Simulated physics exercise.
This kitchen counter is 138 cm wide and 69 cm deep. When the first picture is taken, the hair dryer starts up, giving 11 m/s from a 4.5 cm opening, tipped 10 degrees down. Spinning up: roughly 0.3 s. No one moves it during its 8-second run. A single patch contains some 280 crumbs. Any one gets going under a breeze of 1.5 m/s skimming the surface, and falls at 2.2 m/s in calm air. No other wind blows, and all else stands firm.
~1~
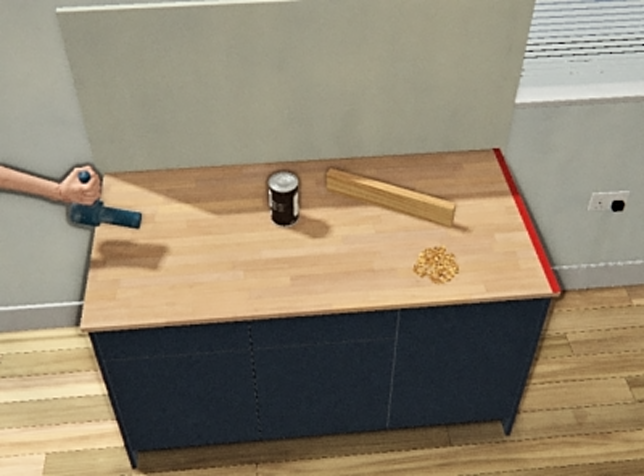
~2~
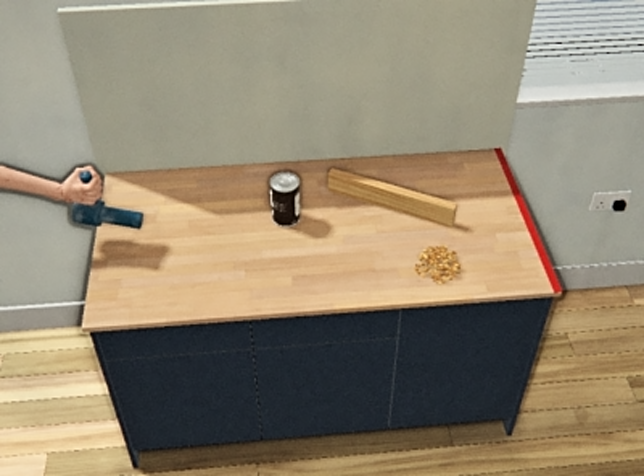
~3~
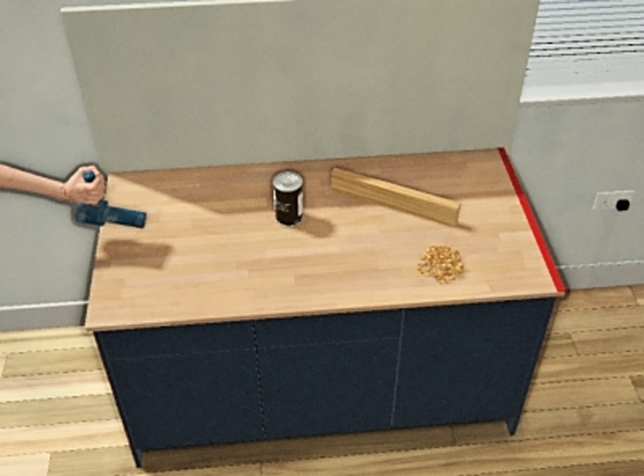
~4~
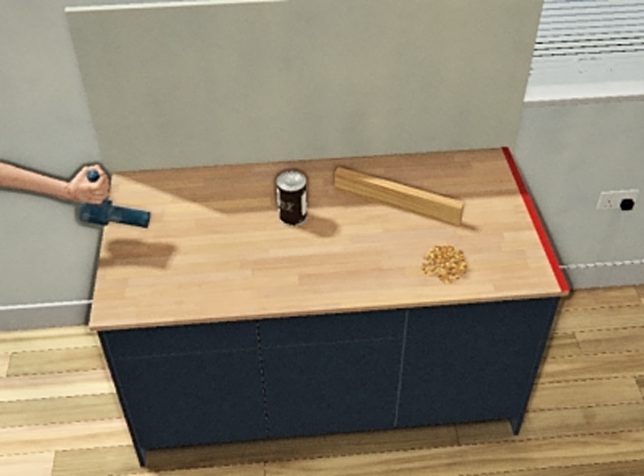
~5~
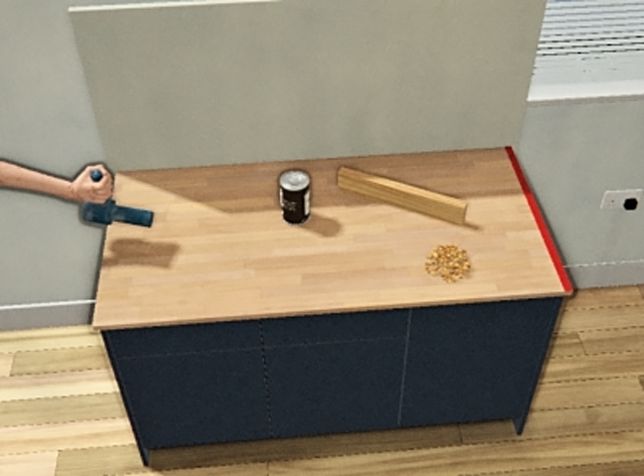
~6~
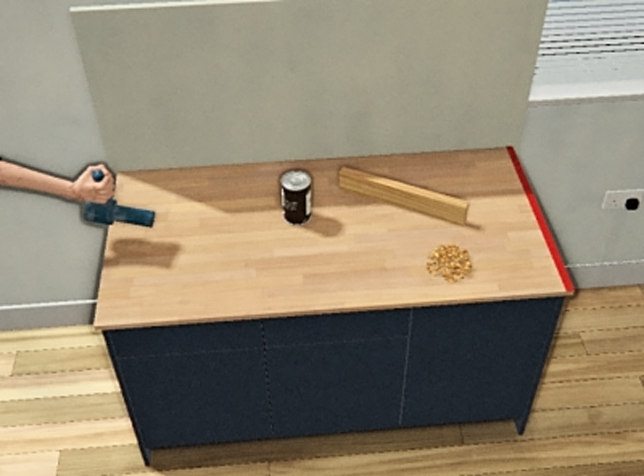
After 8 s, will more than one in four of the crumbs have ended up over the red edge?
Over the limit.
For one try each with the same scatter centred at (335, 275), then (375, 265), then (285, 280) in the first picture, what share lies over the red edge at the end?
In turn: 20 per cent, 60 per cent, 0 per cent.
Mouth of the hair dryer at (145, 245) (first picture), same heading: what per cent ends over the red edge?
I'd put it at around 90 per cent.
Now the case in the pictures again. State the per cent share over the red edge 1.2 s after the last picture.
I'd put it at some 70 %.
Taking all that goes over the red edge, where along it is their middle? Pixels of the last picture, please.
Near (566, 271).
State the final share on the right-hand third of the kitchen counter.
0 %.
Then, 1.2 s after the last picture the count stands so, 70 % are over the red edge.
Then, 2.2 s after the last picture the count stands so, 70 % are over the red edge.
Then, 4.1 s after the last picture the count stands so, 70 % are over the red edge.
Then, 7.7 s after the last picture, at the end, 70 % are over the red edge.
